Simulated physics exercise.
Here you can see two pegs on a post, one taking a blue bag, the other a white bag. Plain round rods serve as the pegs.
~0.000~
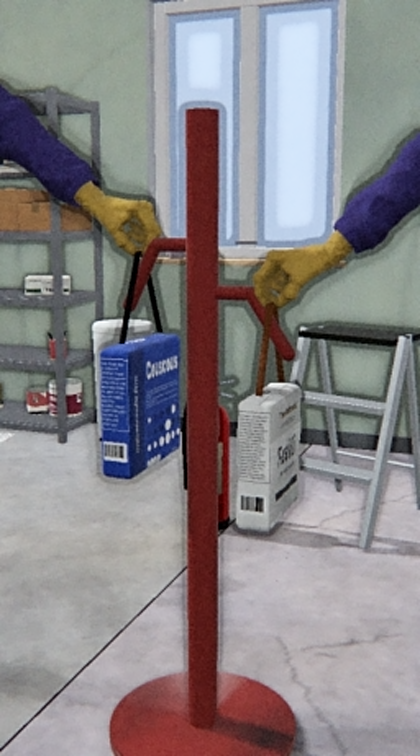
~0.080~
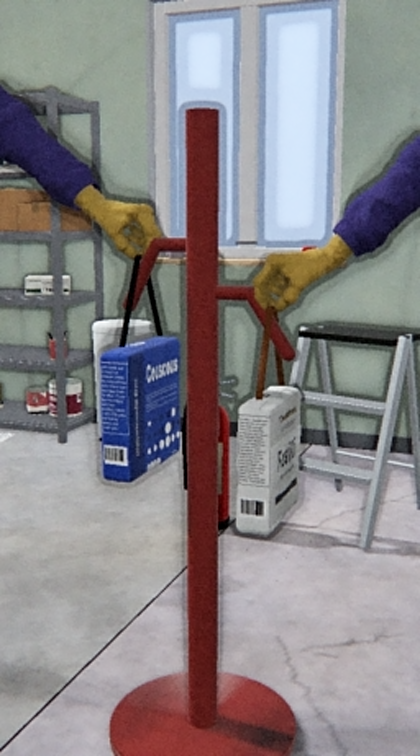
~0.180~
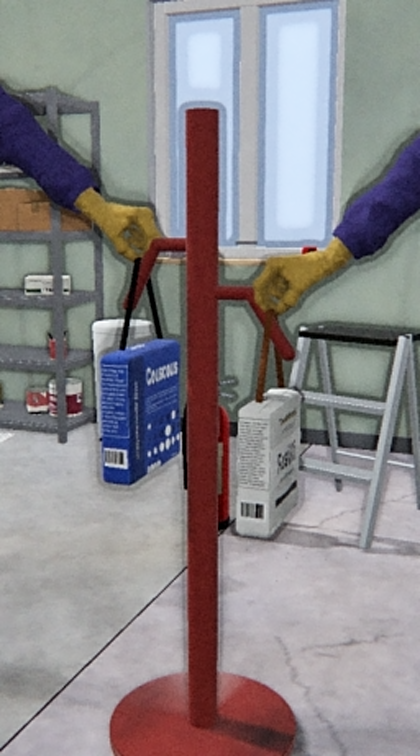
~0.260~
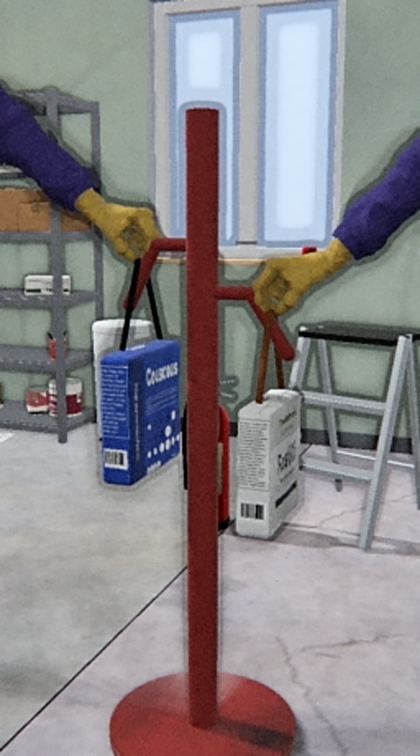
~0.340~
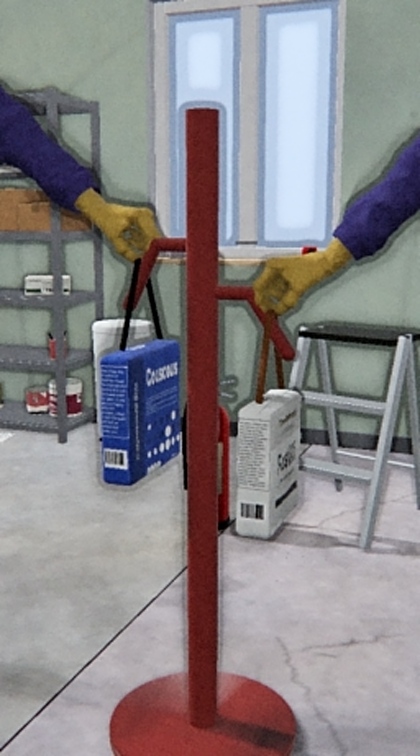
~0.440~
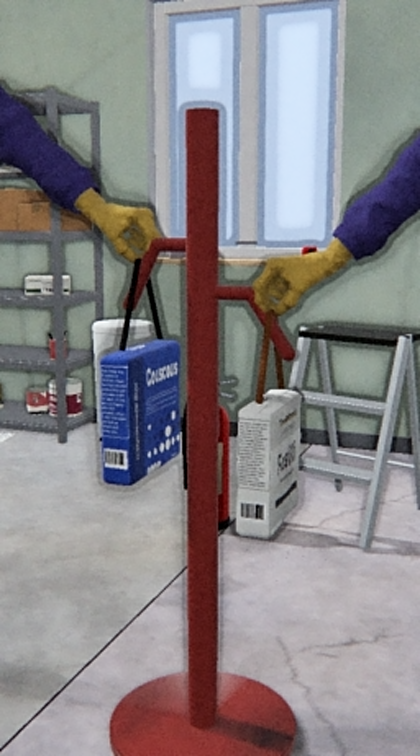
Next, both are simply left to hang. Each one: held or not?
Blue bag - not held, white bag - not held.
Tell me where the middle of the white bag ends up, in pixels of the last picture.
Resting place: About (212, 706).
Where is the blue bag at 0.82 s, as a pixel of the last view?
Near (146, 633) at that time.
By 0.82 s, blue bag on the floor near (146, 633); white bag on the floor near (267, 691).
By 1.12 s, blue bag on the floor near (201, 692); white bag on the floor near (208, 692).
When it is over, blue bag on the floor near (189, 710); white bag on the floor near (212, 706). The blue bag comes down and the white bag slips off its peg.
